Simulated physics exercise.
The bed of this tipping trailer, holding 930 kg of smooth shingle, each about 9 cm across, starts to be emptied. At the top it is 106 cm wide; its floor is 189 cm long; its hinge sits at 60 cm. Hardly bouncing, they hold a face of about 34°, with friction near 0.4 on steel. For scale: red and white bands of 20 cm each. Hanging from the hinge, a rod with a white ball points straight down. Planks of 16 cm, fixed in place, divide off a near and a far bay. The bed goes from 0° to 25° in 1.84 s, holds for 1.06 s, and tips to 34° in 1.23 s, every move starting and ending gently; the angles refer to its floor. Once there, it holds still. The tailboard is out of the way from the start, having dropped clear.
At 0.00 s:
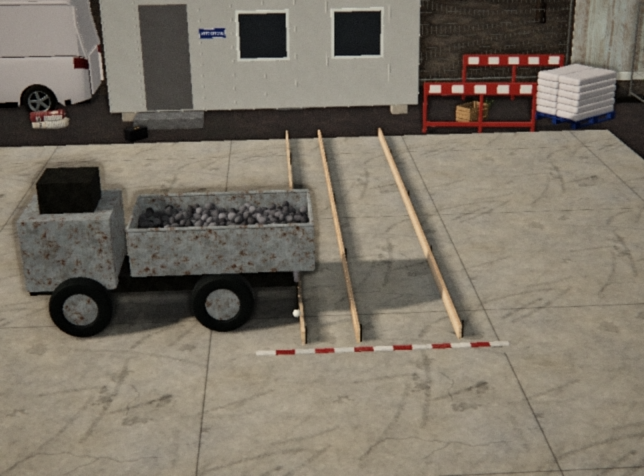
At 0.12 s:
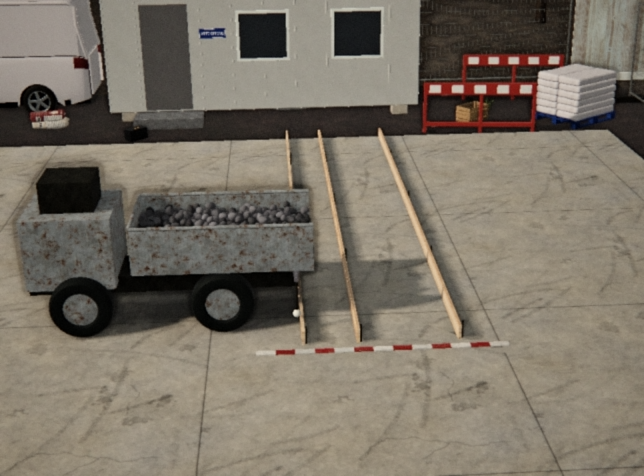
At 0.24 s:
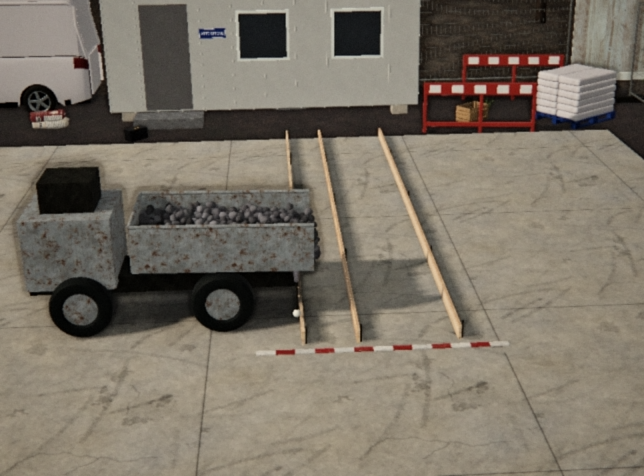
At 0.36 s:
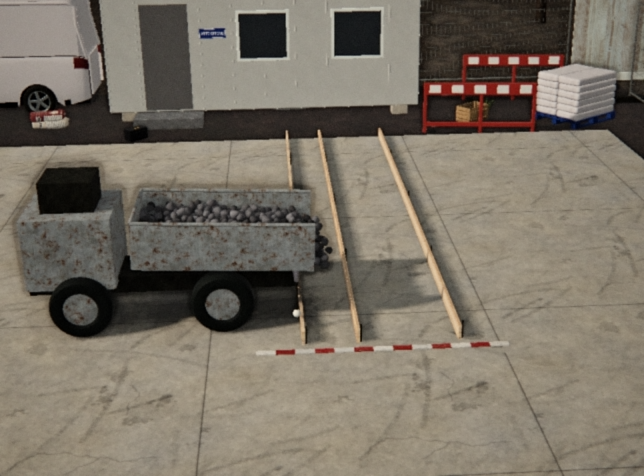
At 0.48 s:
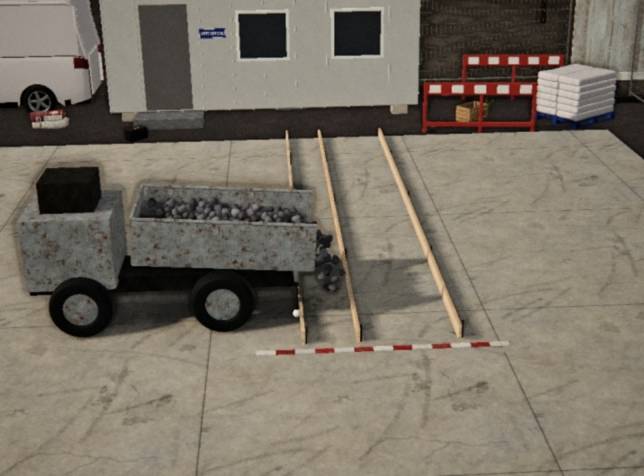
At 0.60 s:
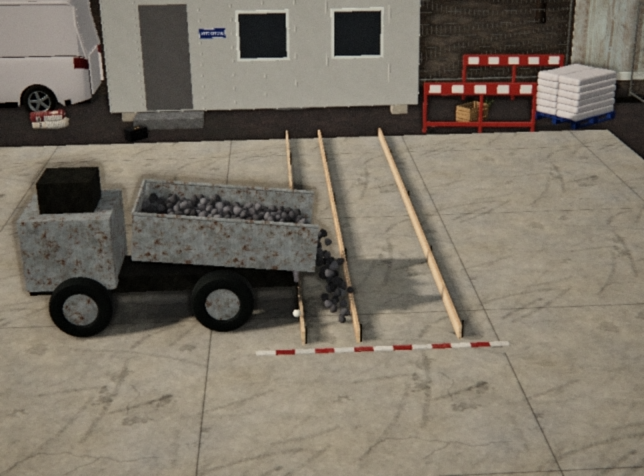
Grey tipping trailer slowly raising its stone-filled bed, grey stones sliding off the right end onto the concrete beside wooden planks.
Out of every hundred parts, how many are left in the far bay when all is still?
Near 65 in every hundred.
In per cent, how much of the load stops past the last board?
Around 0 per cent of the load ends up there.
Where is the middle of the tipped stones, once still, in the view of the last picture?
The stones end up centred near (366, 294).
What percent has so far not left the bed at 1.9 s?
I'd say near 60 per cent is still held inside.
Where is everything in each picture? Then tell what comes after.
The bed is at 0°, its lip at (314, 269); the top of the load is at (205, 214), in the first frame.
The bed is at 0°, its lip at (314, 269); the top of the load is at (205, 214); the stones move at 0.1 m/s on average, in the second frame.
The bed is at 1°, its lip at (314, 270); the top of the load is at (184, 213); 1 % has left, in the third frame.
The bed is at 2°, its lip at (314, 270); the top of the load is at (171, 211); 3 % has left, in the fourth frame.
The bed is at 4°, its lip at (314, 271); the top of the load is at (169, 208); 4 % has left, in the fifth frame.
Lip at (314, 271), floor tilted 6°, highest stones at (171, 204); 5 % has left, in the sixth frame.
After 1.4 s the floor is at 21°; 81 % in the bed, 18 % in the near bay, 1 % in the far bay; the foremost stones are at (358, 293).
After 1.9 s the floor is at 25°; 59 % in the bed, 30 % in the near bay, 11 % in the far bay; the foremost stones are at (403, 295).
After 4.6 s the floor is at 34°; 0 % in the bed, 37 % in the near bay, 63 % in the far bay; the foremost stones are at (442, 289).
After 7.4 s the floor is at 34°; 0 % in the bed, 37 % in the near bay, 63 % in the far bay; the foremost stones are at (442, 289).
